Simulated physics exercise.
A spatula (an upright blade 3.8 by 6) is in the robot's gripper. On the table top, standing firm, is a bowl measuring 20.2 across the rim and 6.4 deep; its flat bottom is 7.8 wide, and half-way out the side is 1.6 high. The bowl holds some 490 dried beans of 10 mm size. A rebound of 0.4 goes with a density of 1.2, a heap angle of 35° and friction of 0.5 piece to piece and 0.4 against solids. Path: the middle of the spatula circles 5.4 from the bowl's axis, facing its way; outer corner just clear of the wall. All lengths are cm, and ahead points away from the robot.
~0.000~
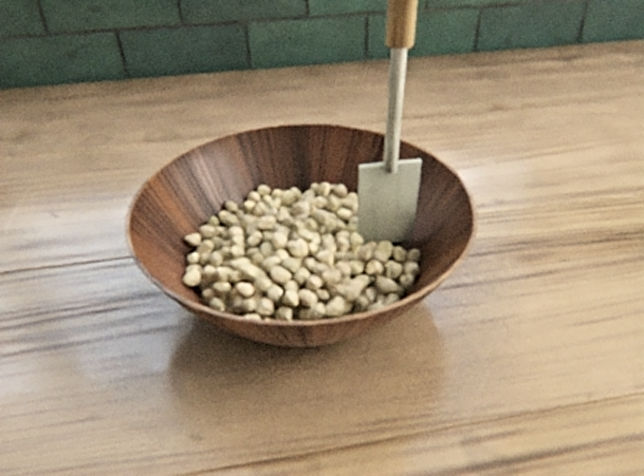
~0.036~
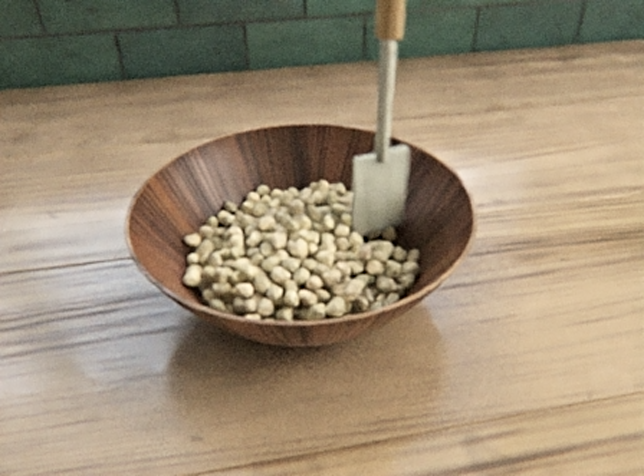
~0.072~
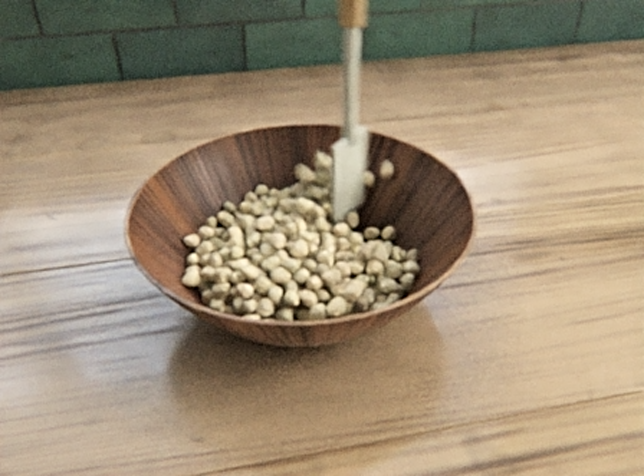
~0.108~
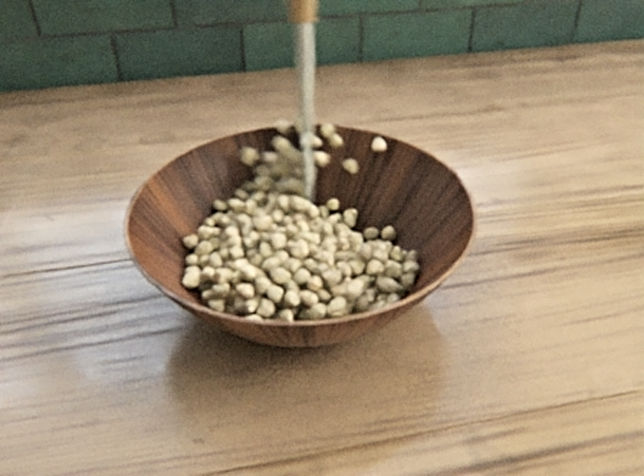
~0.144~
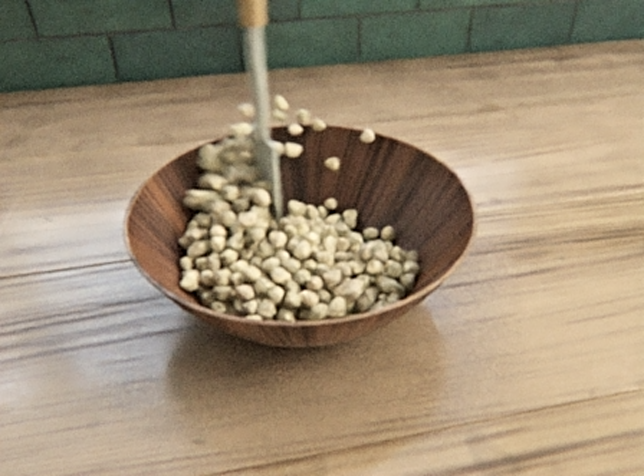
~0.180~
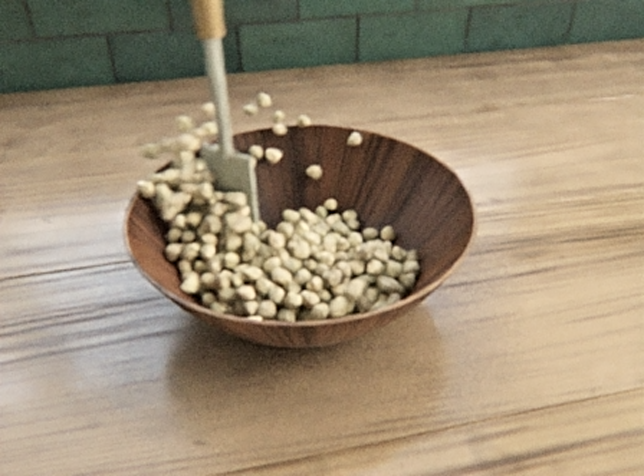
A wooden bowl holds pale beans as a spatula sweeps them leftward, tossing some up.
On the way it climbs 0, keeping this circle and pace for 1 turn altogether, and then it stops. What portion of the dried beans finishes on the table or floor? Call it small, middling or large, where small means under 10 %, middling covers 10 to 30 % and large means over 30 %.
I would call it middling.
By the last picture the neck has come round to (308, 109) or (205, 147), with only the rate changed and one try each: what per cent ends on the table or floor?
Near 5 in a hundred for the first and near 25 in a hundred for the second.
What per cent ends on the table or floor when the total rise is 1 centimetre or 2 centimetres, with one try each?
Try one: Around 10 %; try two: Around 5 %.
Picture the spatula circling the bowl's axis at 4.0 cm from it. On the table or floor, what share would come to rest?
Then about 5 %.
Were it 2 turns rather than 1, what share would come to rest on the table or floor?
Estimate: About 30 percent.
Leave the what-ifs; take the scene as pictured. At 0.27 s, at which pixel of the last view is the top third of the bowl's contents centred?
Roughly pixel (252, 284).
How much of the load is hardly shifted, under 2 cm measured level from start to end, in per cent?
I'd put it at about 25 in a hundred.
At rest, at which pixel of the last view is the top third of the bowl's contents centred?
Centre, approx.: (344, 198).
After 0.27 s, 220° round, highest piece 9 above the table; 460 in the bowl, 7 on the table or floor, 22 in flight or on the tool.
After 0.37 s, 302° round, highest piece 10 above the table; 426 in the bowl, 28 on the table or floor, 35 in flight or on the tool.
After 0.62 s, 0° round, highest piece 6 above the table; 391 in the bowl, 97 on the table or floor, 1 in flight or on the tool.
After 1.32 s, 0° round, highest piece 6 above the table; 391 in the bowl, 98 on the table or floor.
In the end, 391 in the bowl, 98 on the table or floor. That is 20 % on the table or floor.
